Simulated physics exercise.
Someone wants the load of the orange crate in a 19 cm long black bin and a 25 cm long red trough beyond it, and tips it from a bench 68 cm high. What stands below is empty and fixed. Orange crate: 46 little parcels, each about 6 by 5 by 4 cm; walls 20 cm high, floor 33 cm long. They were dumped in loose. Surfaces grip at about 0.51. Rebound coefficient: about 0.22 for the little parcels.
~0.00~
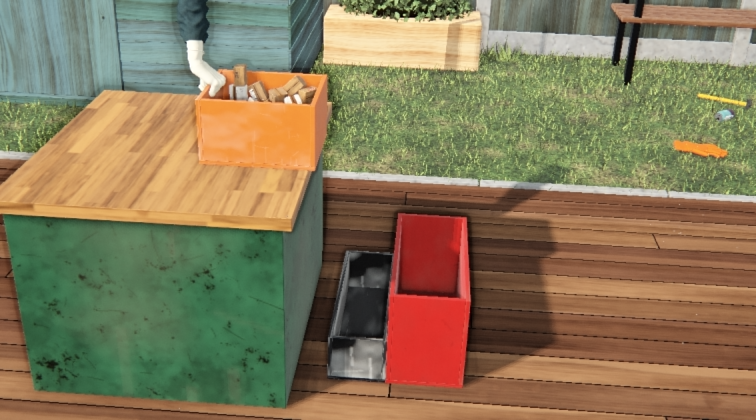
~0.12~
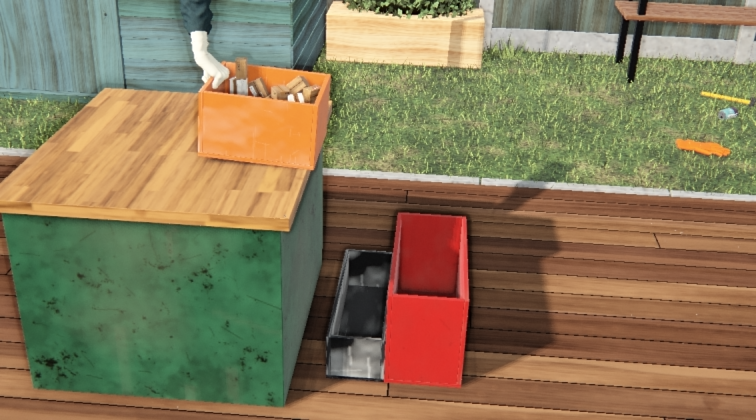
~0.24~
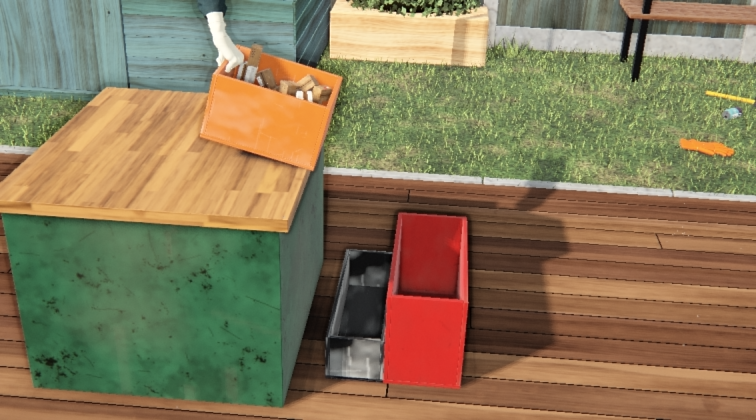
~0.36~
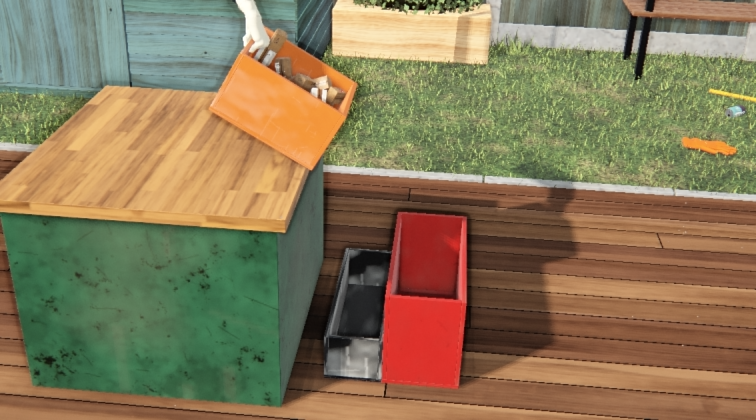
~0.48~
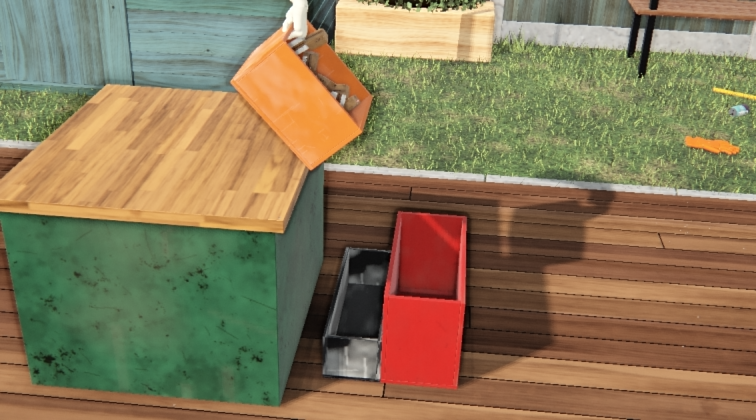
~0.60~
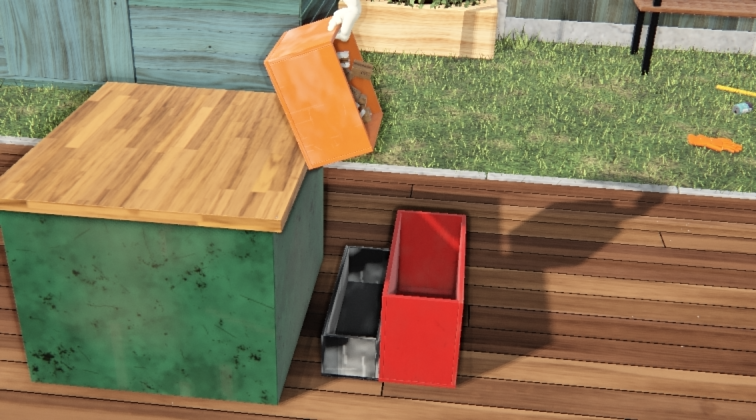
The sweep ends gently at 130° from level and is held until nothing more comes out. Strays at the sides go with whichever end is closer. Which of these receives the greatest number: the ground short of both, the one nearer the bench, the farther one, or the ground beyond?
The largest share ends in the second one: The red trough.
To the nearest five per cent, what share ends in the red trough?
Near 90 in a hundred.
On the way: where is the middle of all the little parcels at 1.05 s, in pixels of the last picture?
At about (392, 170).
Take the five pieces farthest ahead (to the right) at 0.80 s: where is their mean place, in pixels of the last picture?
Near (405, 160).
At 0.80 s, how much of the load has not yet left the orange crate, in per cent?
About 90 per cent.
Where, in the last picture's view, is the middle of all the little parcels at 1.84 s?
Near (428, 324).
After 0.80 s, tilt 100°; 42 still in the orange crate and 4 in the air.
After 1.05 s, tilt 127°; 26 still in the orange crate, 7 in the red trough and 13 in the air.
After 1.39 s, tilt 130°; 1 still in the orange crate, 1 in the black bin, 33 in the red trough, 1 on the ground beyond the red trough and 10 in the air.
Outcome (at 1.84 s), 4 in the black bin, 41 in the red trough and 1 on the ground beyond the red trough.
